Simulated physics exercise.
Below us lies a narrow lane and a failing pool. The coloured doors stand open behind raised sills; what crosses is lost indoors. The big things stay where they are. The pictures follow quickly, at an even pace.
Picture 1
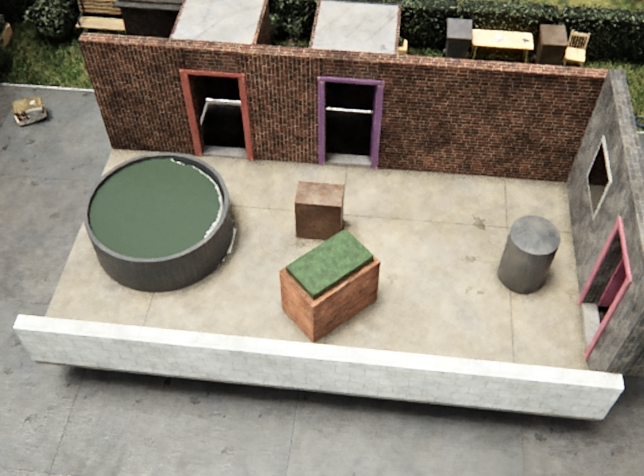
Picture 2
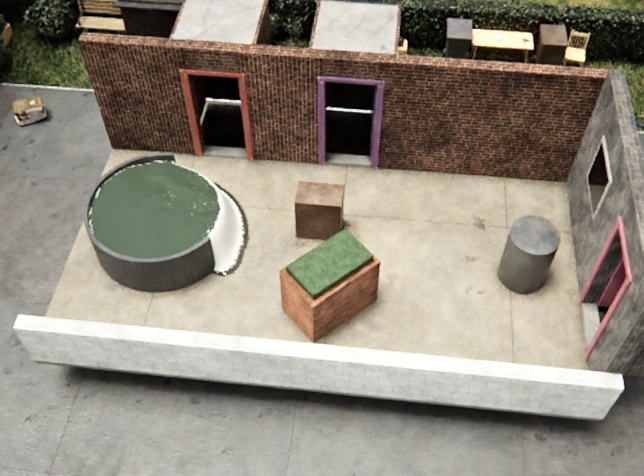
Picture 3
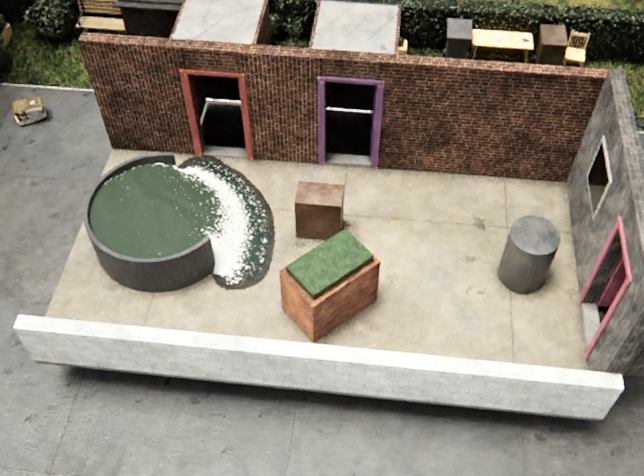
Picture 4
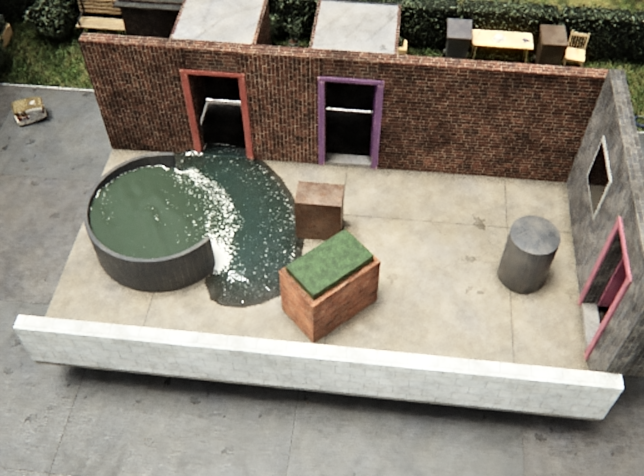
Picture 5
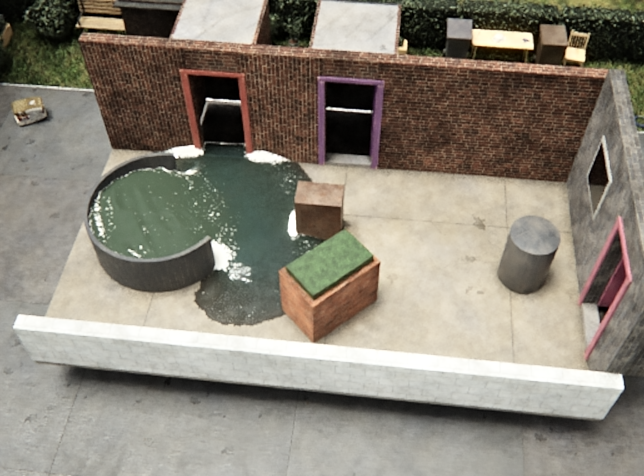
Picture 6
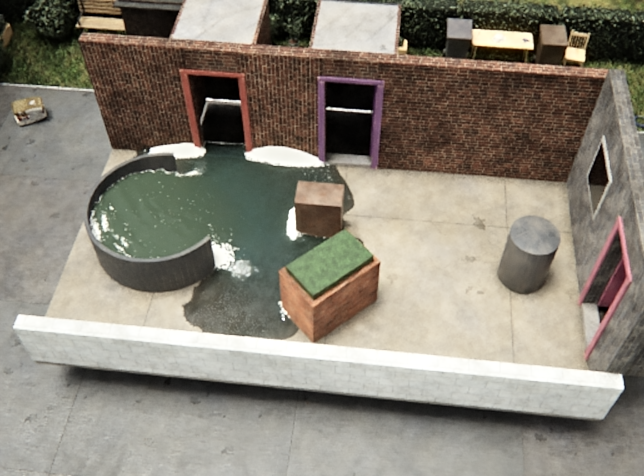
Green water pours from the right side of a round pool and spreads around two boxes.
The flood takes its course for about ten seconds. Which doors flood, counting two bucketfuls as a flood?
The pink door stays under that; the red door takes more than that; the purple door takes more than that.
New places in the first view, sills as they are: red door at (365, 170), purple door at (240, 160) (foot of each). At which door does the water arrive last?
It is the pink one.
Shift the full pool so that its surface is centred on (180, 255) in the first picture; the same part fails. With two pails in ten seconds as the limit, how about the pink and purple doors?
In short: Pink takes more, purple passes that mark.
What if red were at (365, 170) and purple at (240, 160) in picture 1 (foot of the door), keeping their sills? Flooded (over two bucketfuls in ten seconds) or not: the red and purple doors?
One by one: Red door goes over, purple door goes over.
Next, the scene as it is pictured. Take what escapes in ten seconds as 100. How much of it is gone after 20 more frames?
Roughly 55 per cent.
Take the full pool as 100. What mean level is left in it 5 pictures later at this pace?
About 46 per cent.
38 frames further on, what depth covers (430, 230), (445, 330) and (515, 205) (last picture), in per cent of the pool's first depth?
In turn 14, 10 and 18 in a hundred.
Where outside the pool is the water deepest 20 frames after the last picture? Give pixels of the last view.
I would point to (540, 183).
A moment on, water covers 40 % of the floor; the pink door not reached, the red door far over two buckets in, the purple door under two buckets in.
Next, water covers 60 % of the floor; the pink door not reached, the red door far over two buckets in, the purple door far over two buckets in.
Then, water covers 70 % of the floor; the pink door wet at the sill, nothing in, the red door far over two buckets in, the purple door far over two buckets in.
Later, water covers 95 % of the floor; the pink door wet at the sill, nothing in, the red door far over two buckets in, the purple door far over two buckets in.
In the end, water covers 95 % of the floor; the pink door wet at the sill, nothing in, the red door far over two buckets in, the purple door far over two buckets in.
